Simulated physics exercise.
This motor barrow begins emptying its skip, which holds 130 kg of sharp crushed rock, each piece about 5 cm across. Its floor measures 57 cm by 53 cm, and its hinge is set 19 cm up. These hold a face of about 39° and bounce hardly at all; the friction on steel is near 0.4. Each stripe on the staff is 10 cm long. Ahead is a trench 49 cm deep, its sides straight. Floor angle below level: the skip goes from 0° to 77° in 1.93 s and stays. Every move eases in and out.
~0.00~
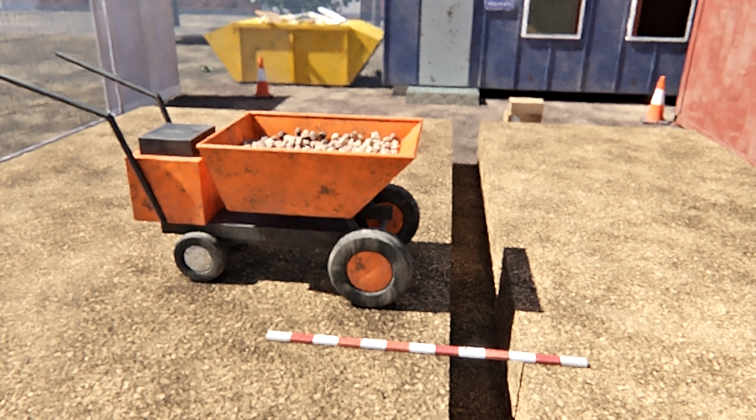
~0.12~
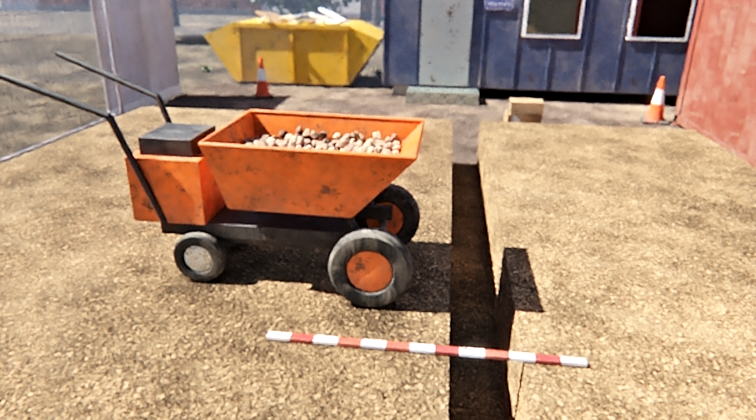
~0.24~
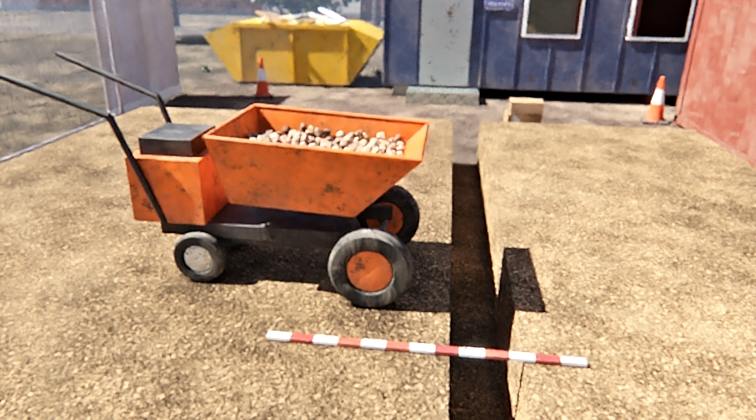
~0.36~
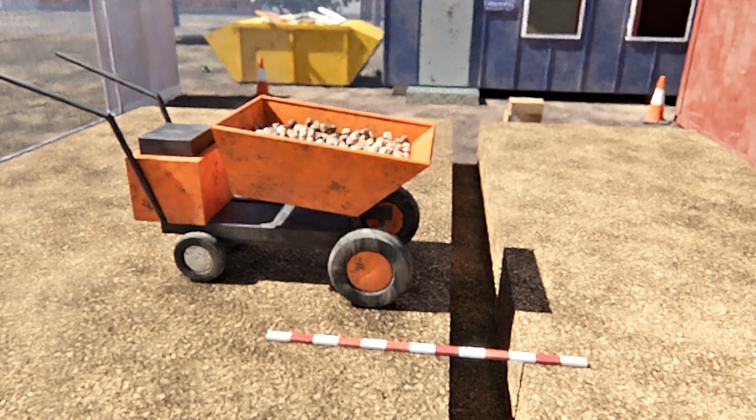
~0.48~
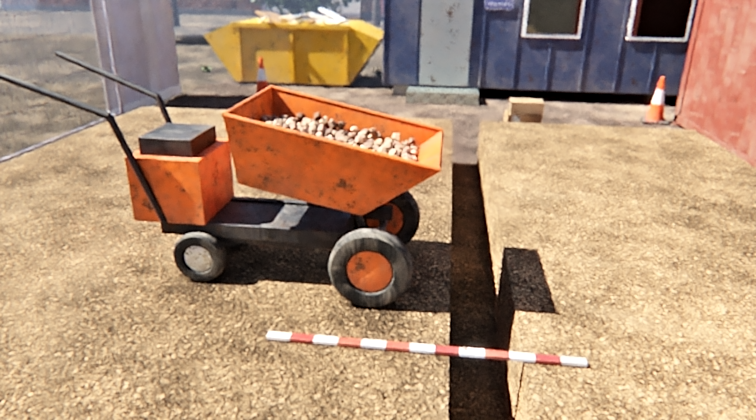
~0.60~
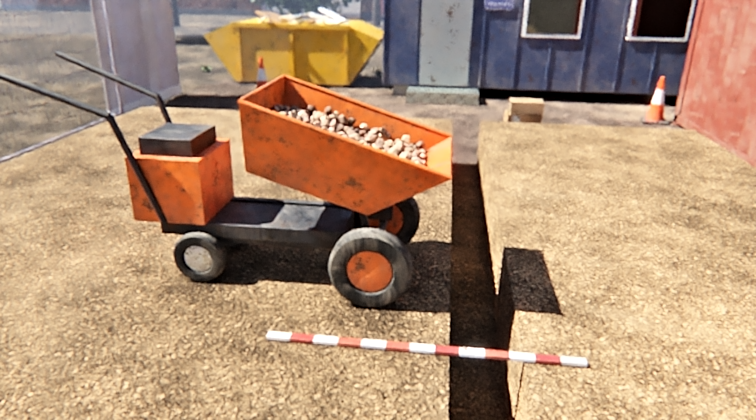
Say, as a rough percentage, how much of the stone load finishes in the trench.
Roughly 45 out of 100.
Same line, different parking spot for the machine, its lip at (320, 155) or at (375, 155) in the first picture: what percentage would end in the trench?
I'd expect some 65 per cent, then some 90.
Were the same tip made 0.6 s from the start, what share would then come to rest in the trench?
With that change, it comes to around 25 per cent.
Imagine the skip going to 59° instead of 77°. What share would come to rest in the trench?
Roughly 20 percent.
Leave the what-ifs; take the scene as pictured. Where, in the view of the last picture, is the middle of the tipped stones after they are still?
I'd point somewhere around (519, 279).
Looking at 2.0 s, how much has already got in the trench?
15 per cent, give or take.
After 1.5 s the floor is at 65°; 100 % in the skip; the foremost stones are at (496, 242).
After 2.0 s the floor is at 77°; 48 % in the skip, 13 % in the trench, 39 % past the trench; the foremost stones are at (611, 292).
After 2.4 s the floor is at 77°; 19 % in the skip, 26 % in the trench, 55 % past the trench; the foremost stones are at (668, 293).
After 4.3 s the floor is at 77°; 3 % in the skip, 45 % in the trench, 52 % past the trench; the foremost stones are at (674, 285).
